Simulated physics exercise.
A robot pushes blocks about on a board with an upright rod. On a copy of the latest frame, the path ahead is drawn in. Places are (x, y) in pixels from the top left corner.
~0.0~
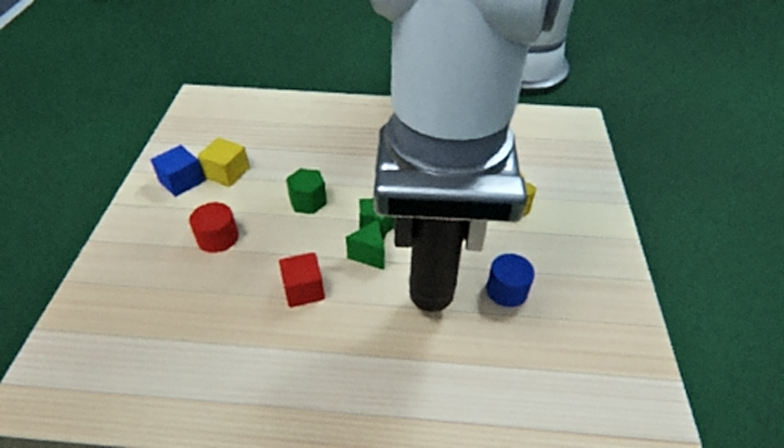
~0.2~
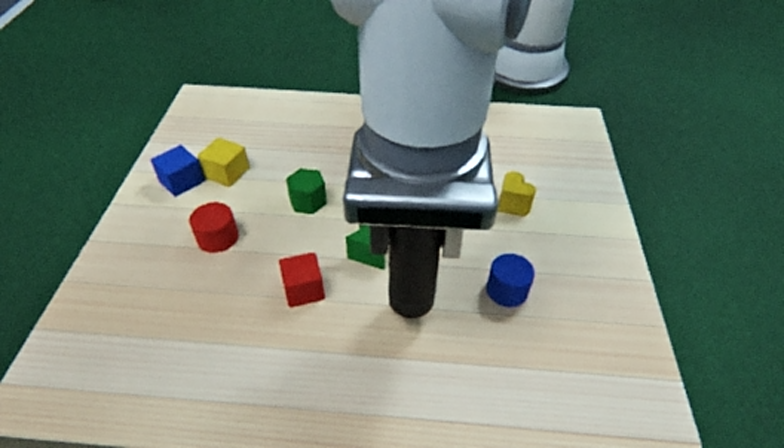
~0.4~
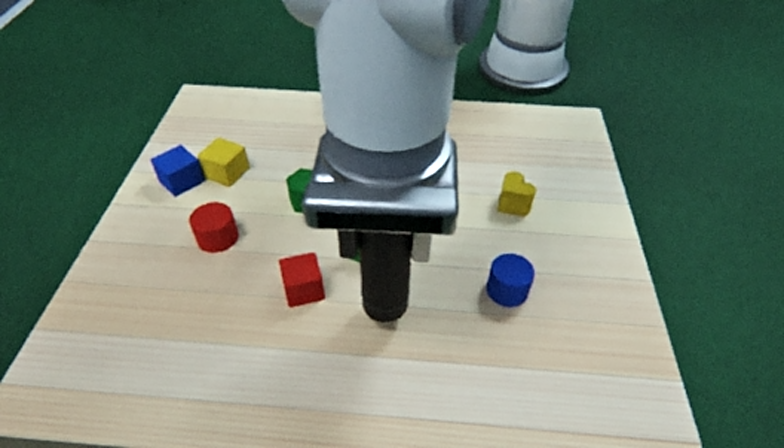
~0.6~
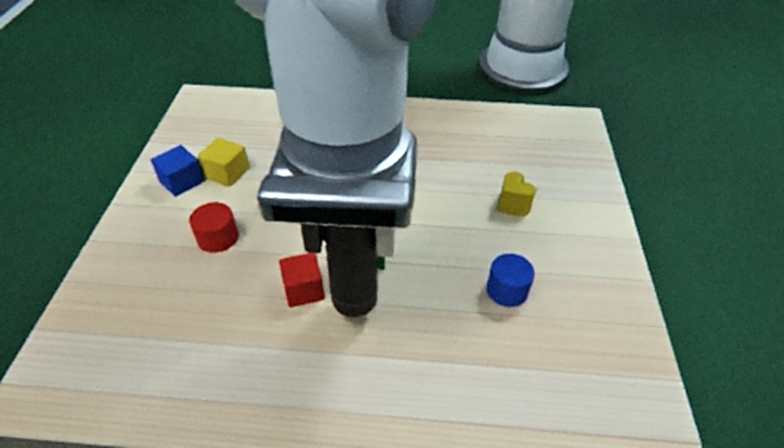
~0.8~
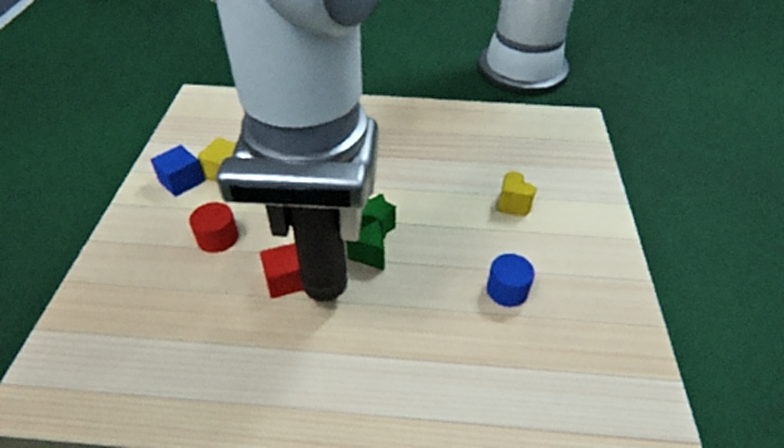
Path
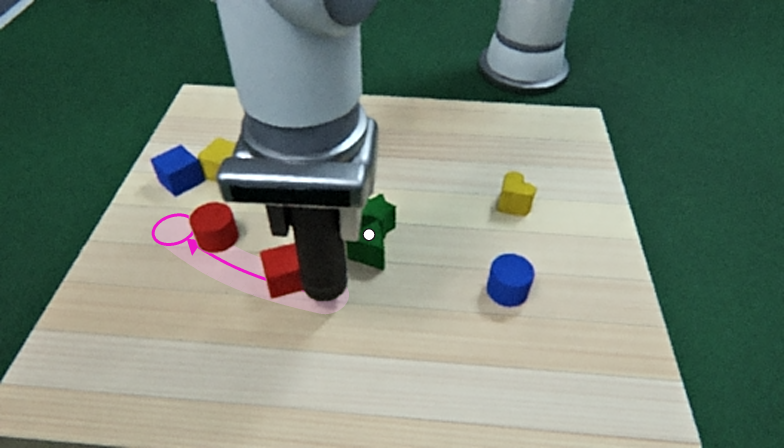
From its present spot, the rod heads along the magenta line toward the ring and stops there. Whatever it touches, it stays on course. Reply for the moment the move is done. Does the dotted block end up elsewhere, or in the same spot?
Here the dotted block stays on its spot.
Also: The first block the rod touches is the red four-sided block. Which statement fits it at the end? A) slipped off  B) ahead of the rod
Correct choice: B.
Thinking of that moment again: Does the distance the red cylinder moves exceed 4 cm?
Yes - that is the case.
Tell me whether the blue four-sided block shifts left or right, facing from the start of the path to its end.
Rightward.
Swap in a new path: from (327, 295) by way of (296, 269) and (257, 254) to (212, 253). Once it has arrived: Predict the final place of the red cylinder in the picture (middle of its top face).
Most likely (186, 207).
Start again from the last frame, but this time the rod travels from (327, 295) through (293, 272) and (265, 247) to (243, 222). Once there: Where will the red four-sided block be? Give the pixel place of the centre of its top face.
My best guess is (214, 235).
The line goes from (327, 295) by way of (239, 269) to (174, 229); the dot is on the green triangular block.
On the path given first. One third of the way, rod (262, 268); red four-sided block (232, 237), turned 45° clockwise.
Two thirds of the way, rod (210, 245); red cylinder (186, 186); red four-sided block (191, 211), turned 80° clockwise.
At the end, rod (169, 218); blue four-sided block (170, 136), turned 30° clockwise; red cylinder (164, 159); red four-sided block (156, 184), turned 95° clockwise; green triangular block unmoved.
